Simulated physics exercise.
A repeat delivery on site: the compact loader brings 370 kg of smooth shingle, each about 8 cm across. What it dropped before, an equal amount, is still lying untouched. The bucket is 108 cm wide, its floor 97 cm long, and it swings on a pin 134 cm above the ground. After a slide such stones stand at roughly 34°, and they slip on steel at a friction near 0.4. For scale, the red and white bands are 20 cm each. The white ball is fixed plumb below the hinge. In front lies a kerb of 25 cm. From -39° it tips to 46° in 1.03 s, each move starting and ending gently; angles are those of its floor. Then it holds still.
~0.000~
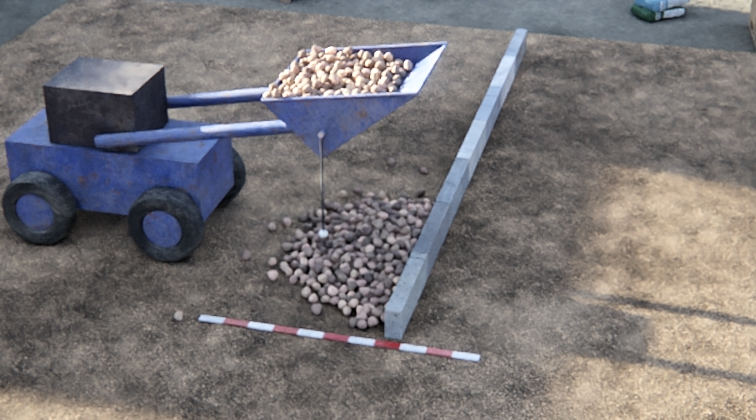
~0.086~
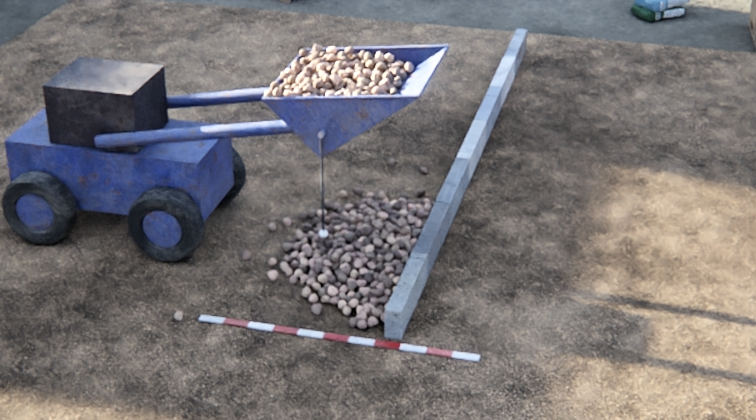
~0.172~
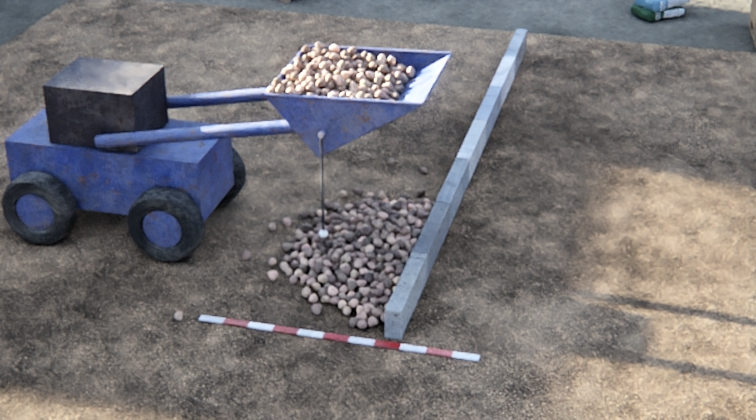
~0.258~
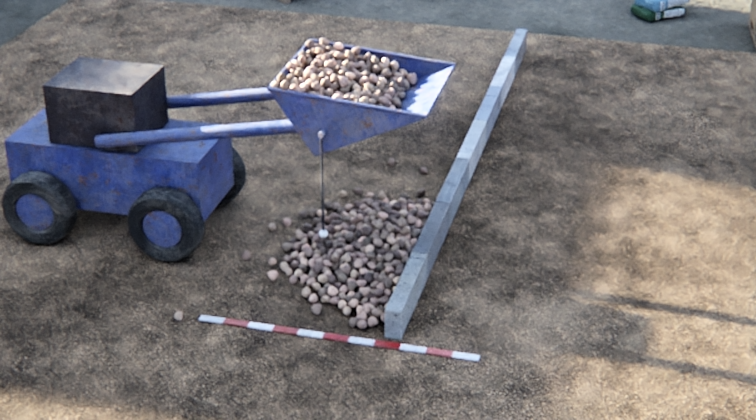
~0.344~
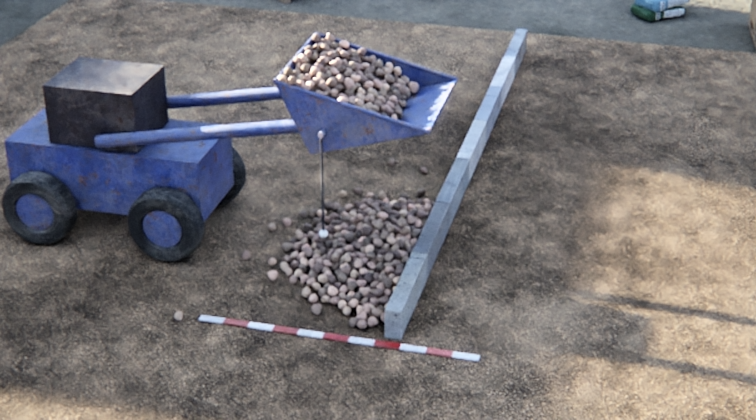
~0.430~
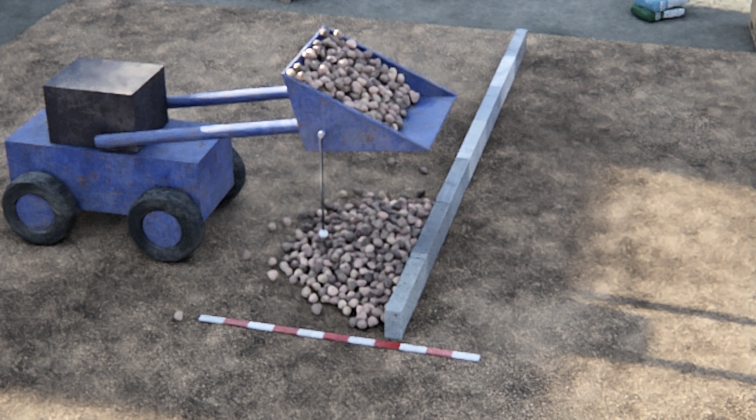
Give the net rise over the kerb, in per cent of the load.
About 75 per cent.
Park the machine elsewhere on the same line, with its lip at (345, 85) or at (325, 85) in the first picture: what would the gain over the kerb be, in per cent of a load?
About 5 and 0 per cent.
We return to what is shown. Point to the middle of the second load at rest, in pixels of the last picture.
Near (481, 264).
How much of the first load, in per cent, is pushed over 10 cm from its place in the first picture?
Roughly 0 per cent of them.
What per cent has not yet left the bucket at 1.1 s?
About 50 per cent.
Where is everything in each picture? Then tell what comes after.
The first frame shows lip at (418, 94), floor tilted -39°, highest stones at (341, 63). The earlier load is highest near (389, 229), 24 cm above ground level, 101 % on this side of the kerb.
In the second frame, the bucket is at -37°, its lip at (419, 97); the top of the load is at (338, 61); the stones move at 0.1 m/s on average.
The third frame shows lip at (422, 105), floor tilted -33°, highest stones at (326, 58); the stones move at 0.3 m/s on average.
The fourth frame shows lip at (426, 117), floor tilted -26°, highest stones at (317, 54); the stones move at 0.4 m/s on average.
In the fifth frame, the bucket is at -17°, its lip at (429, 133); the top of the load is at (320, 48); the stones move at 0.4 m/s on average.
The sixth frame shows lip at (429, 150), floor tilted -7°, highest stones at (325, 43); the stones move at 0.6 m/s on average.
After 0.8 s the floor is at 32°; in per cent of one load, 100 in the bucket, 101 on this side of the kerb; the foremost stones are at (417, 248).
After 1.1 s the floor is at 46°; in per cent of one load, 49 in the bucket, 139 on this side of the kerb, 13 over the kerb; the foremost stones are at (465, 255).
After 1.5 s the floor is at 46°; in per cent of one load, 2 in the bucket, 138 on this side of the kerb, 60 over the kerb; the foremost stones are at (561, 270).
After 4.1 s the floor is at 46°; in per cent of one load, 0 in the bucket, 125 on this side of the kerb, 75 over the kerb; the foremost stones are past the picture's edge. Net gain over the kerb, 75.
